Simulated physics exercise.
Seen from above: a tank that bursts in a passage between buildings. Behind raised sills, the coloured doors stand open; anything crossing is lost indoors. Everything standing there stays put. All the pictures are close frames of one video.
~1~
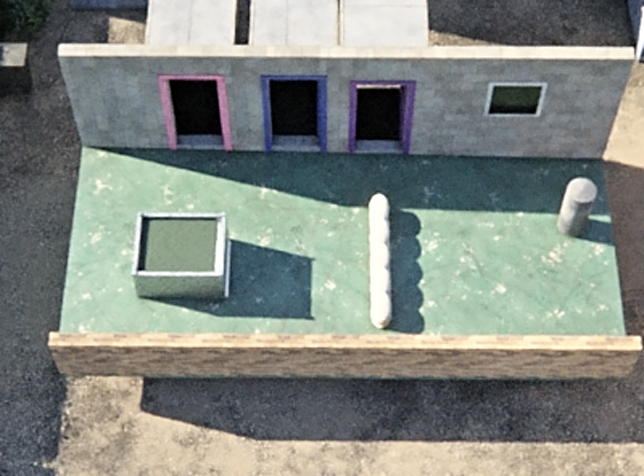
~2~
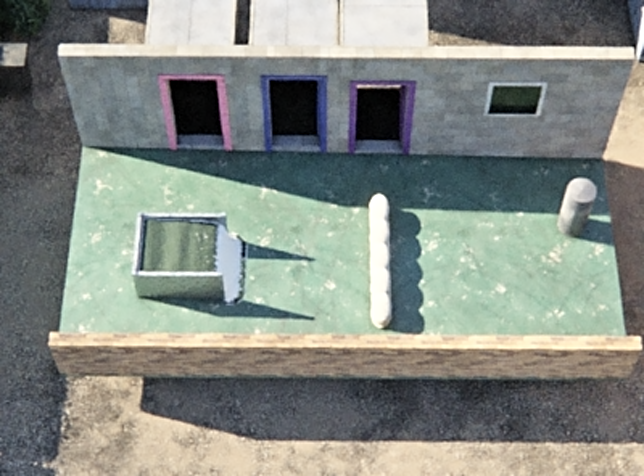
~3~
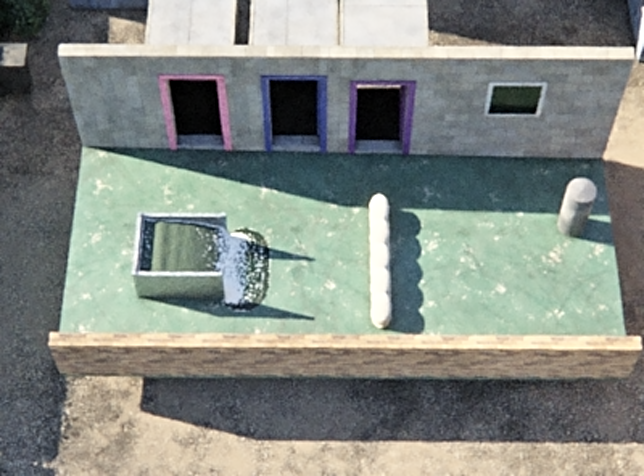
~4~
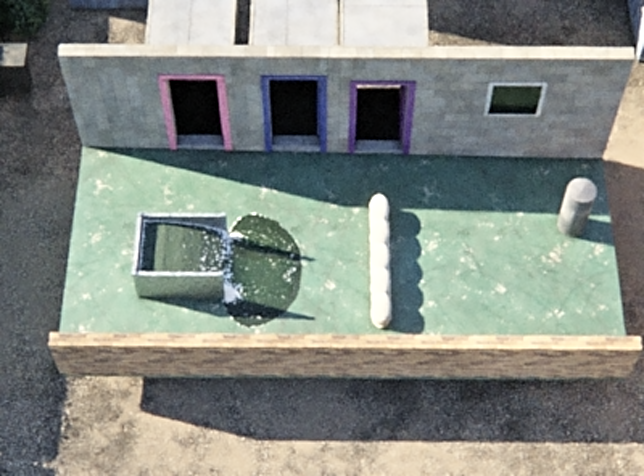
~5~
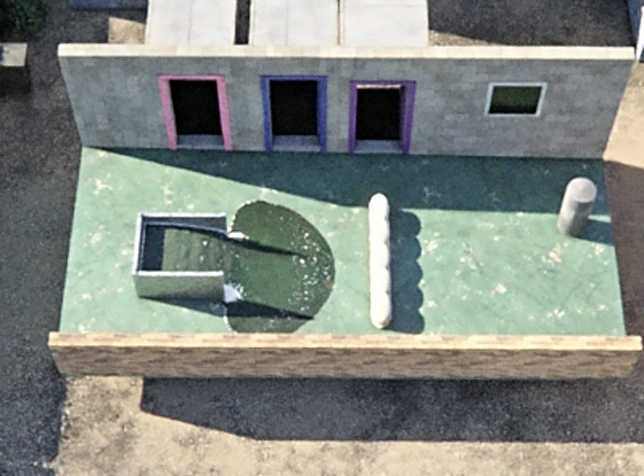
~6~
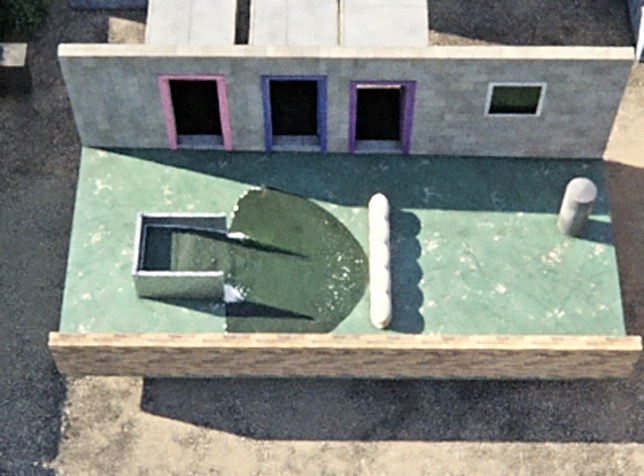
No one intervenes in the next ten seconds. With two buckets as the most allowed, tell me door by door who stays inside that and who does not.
As I see it, the purple door overshoots the limit; the pink door keeps inside the limit; the blue door keeps inside the limit.
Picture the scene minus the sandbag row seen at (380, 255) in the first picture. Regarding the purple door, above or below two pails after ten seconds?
Purple: Below.
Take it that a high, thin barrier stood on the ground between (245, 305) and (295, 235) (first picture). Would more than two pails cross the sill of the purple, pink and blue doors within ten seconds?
I'd say purple admits under the limit, pink admits under the limit, and blue admits over the limit.
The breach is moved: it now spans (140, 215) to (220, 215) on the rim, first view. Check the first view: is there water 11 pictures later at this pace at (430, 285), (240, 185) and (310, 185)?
First unwetted, second soaked, third soaked.
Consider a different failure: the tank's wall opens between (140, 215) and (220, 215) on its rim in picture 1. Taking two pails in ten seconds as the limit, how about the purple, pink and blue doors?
Taking them in turn, the purple door falls short, the pink door tops the limit and the blue door falls short.
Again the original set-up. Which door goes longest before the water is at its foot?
The pink one.
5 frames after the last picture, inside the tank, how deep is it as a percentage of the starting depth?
Estimate: Some 32 %.
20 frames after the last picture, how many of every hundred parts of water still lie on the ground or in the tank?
Some 92 per cent has not gone.
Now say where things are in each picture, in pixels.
Still water in the water tank at (180, 246), in the first picture.
Water pours out at (223, 259) and has run to (227, 302), in the second picture.
The front is at (252, 305), out from the gap at (223, 261), in the third picture.
Water pours out at (223, 262) and has run to (293, 291), in the fourth picture.
Water pours out at (223, 262) and has run to (328, 286), in the fifth picture.
Water pours out at (223, 263) and has run to (365, 275), in the sixth picture.
A moment on, water covers 25 % of the floor; the purple door not reached, the pink door not reached, the blue door not reached.
Next, water covers 30 % of the floor; the purple door under two buckets in, the pink door not reached, the blue door wet at the sill, nothing in.
Then, water covers 50 % of the floor; the purple door over two buckets in, the pink door not reached, the blue door wet at the sill, nothing in.
Later, water covers 65 % of the floor; the purple door far over two buckets in, the pink door wet at the sill, nothing in, the blue door wet at the sill, nothing in.
In the end, water covers 50 % of the floor; the purple door far over two buckets in, the pink door wet at the sill, nothing in, the blue door wet at the sill, nothing in.
